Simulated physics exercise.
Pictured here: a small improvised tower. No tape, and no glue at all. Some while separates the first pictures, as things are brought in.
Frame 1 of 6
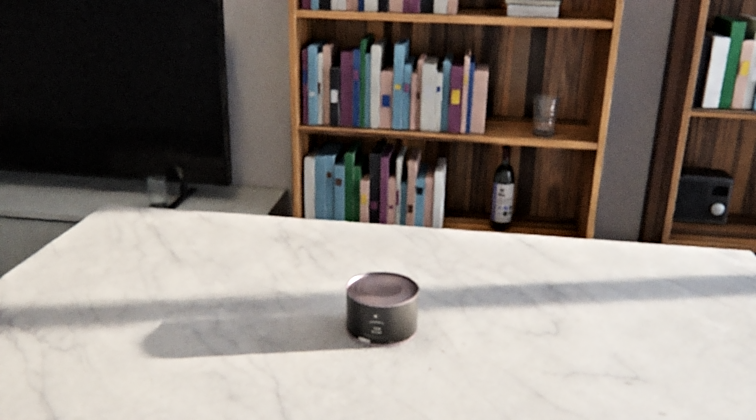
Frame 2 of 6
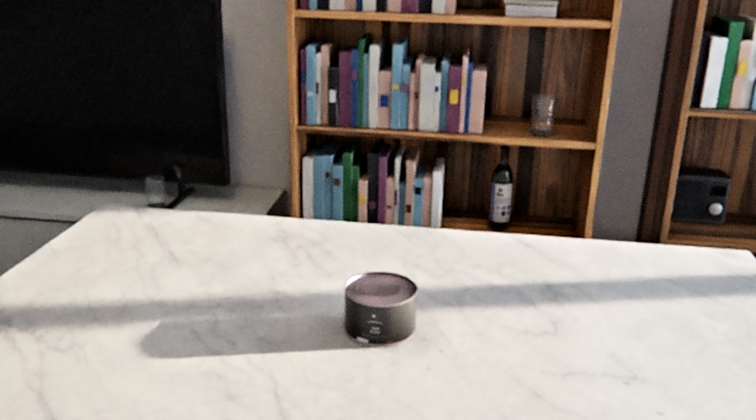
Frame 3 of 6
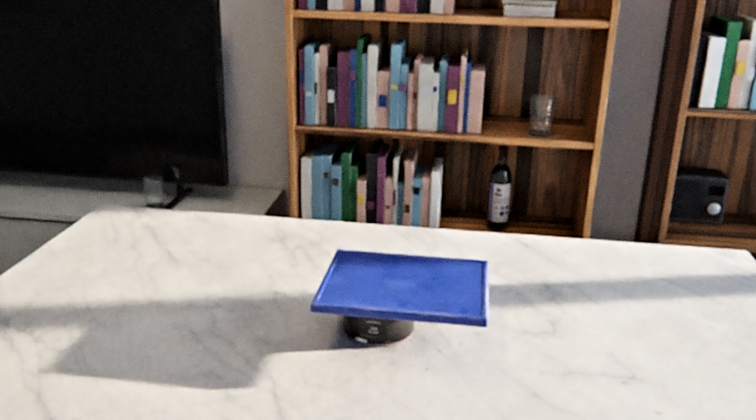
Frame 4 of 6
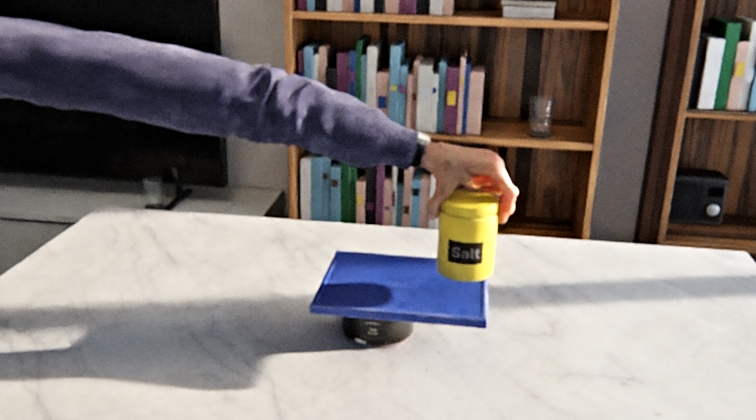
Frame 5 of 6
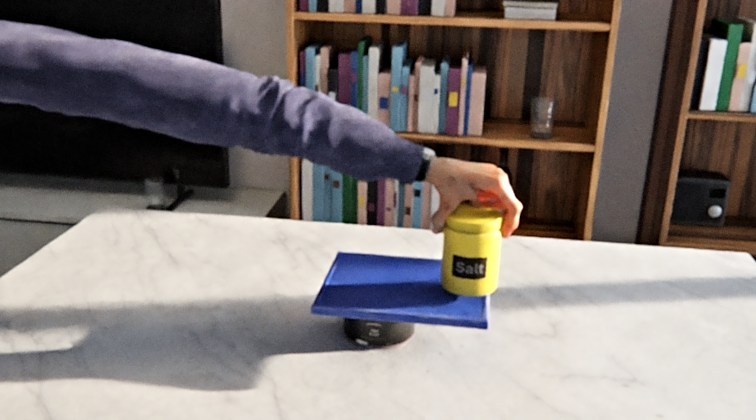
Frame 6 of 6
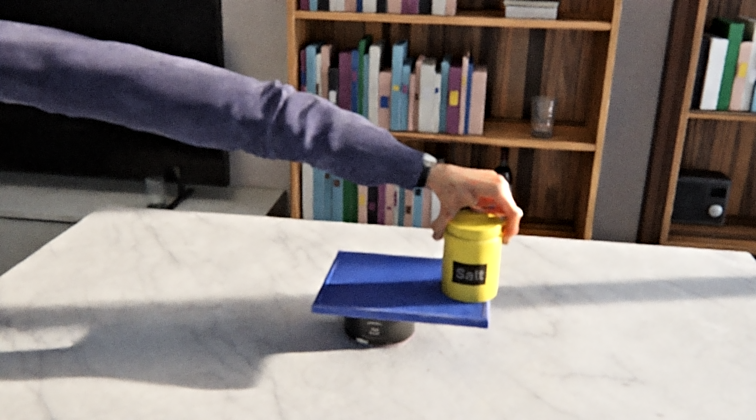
In a living room, a fixed, slightly raised view looks across a white marble table toward a dark television on the left and wooden bookshelves behind. A small black tub sits alone mid-table, then a blue rectangular board appears on top of it. An arm in a purple-blue sleeve reaches in from the left, lowers a yellow salt jar onto the board's right side and keeps holding it.
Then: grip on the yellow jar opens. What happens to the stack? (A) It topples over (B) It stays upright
A, it topples over.
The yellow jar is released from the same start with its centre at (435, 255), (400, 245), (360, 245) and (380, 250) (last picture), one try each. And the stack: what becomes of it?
The first time it collapses, the second time it stays standing, the third time it stays standing, and the fourth time it stays standing.
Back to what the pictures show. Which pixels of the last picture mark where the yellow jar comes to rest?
It finishes at about (573, 332).
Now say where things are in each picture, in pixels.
The last thing is not in view yet; black tub (382, 308), in the first frame.
The last thing is not in view yet; black tub (380, 308), in the second frame.
The last thing is not in view yet, in the third frame.
Coming down; yellow jar (467, 235), in the fourth frame.
Coming down; yellow jar (471, 249), in the fifth frame.
Set down, still held; yellow jar (471, 256), in the sixth frame.
Then, 0.30 s after the last picture, yellow jar now fallen; blue lid tipped 54° from how it was.
Then, 0.50 s after the last picture, blue lid tipped 28° from how it was.
At rest, fallen, yellow jar; moved from the start, blue lid; black tub in place. Seen from the same camera at the end, yellow jar near (572, 332). The stack comes apart.
